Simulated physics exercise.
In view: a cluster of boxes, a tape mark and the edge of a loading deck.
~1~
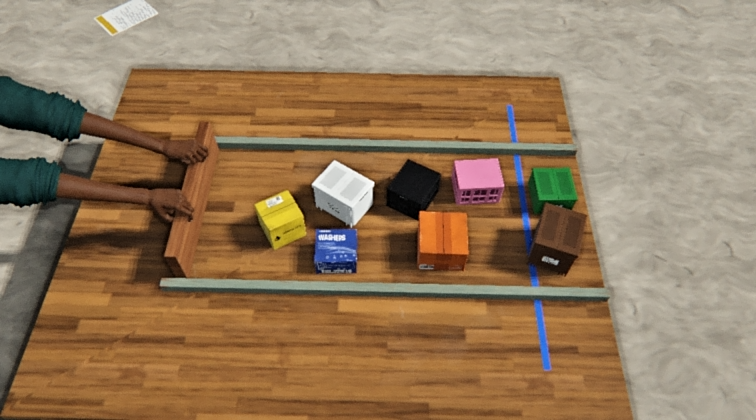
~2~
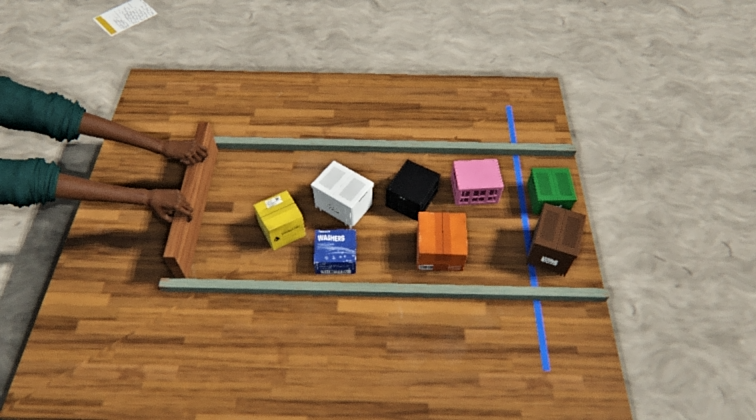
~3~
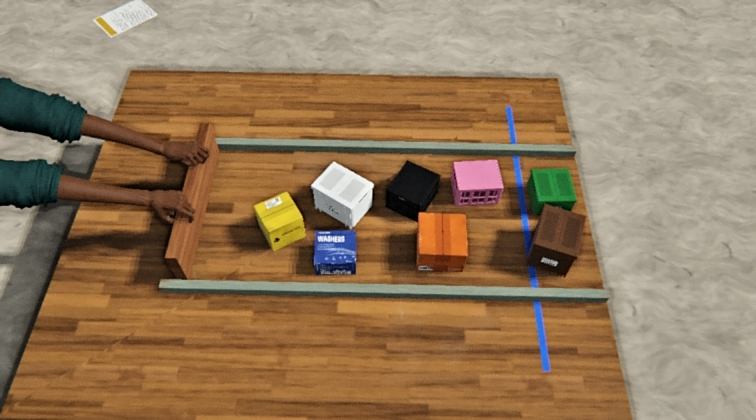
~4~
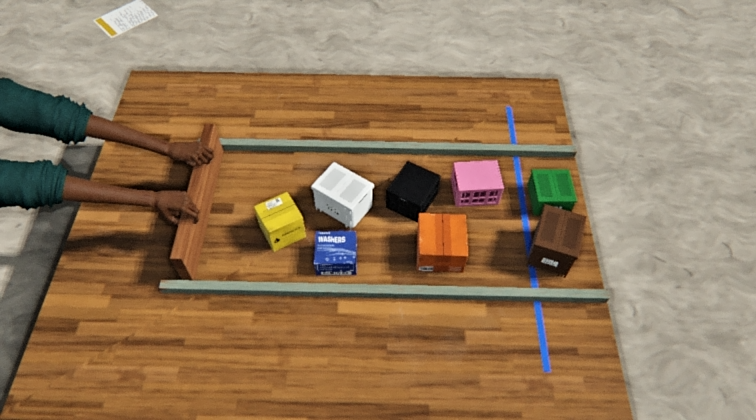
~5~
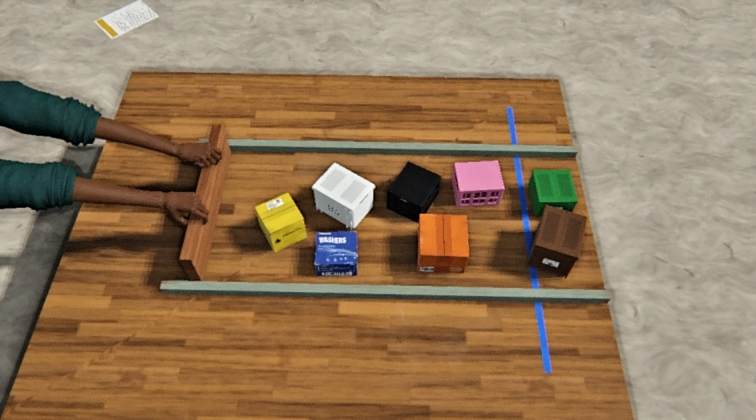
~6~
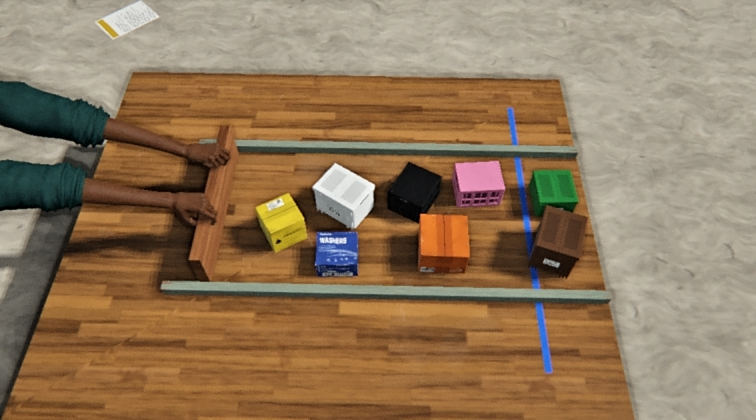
On a wooden deck, two hands slide a plank slightly right toward eight boxes, which stay still between two pale rails.
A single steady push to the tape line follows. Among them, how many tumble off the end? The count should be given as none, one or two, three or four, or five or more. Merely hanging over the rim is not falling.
Final count: Three or four.
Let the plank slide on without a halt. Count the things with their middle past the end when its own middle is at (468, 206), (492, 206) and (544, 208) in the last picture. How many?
First 1, then 3, then 5.
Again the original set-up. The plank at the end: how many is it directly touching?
The count in contact is 3.
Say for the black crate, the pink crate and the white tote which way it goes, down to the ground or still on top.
By the finish the black crate has gone over, the pink crate has gone over, the white tote is still aboard.
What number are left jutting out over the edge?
That'd be 1.
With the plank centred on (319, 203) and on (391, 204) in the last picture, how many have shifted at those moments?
First position 3; second position 6.
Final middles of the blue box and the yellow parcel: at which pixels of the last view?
Blue box: About (557, 271); yellow parcel: About (551, 235).
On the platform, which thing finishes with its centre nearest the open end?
Orange box - nearest.
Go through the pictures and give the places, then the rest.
Green tote (552, 191); brown tote (556, 240); pink crate (477, 182); plank (195, 197); tape (526, 218), in the first picture.
Brown tote (555, 240); plank (194, 198), in the second picture.
Pink crate (476, 183); black crate (413, 191), in the third picture.
Green tote (551, 192); white tote (343, 196), in the fourth picture.
Brown tote (556, 242); orange box (442, 244), in the fifth picture.
Green tote (552, 193); brown tote (557, 242); pink crate (478, 184); plank (216, 201); tape (527, 220), in the sixth picture.
Soon after, none off yet; green tote at rest near (552, 193); brown tote at rest near (557, 242); pink crate at rest near (478, 184).
After that, none off yet; green tote displaced a little near (572, 195); brown tote at rest near (557, 242); pink crate displaced about its own width near (529, 180).
In the end, the number that fall off is three or four; gone, black crate, pink crate, brown tote and green tote.
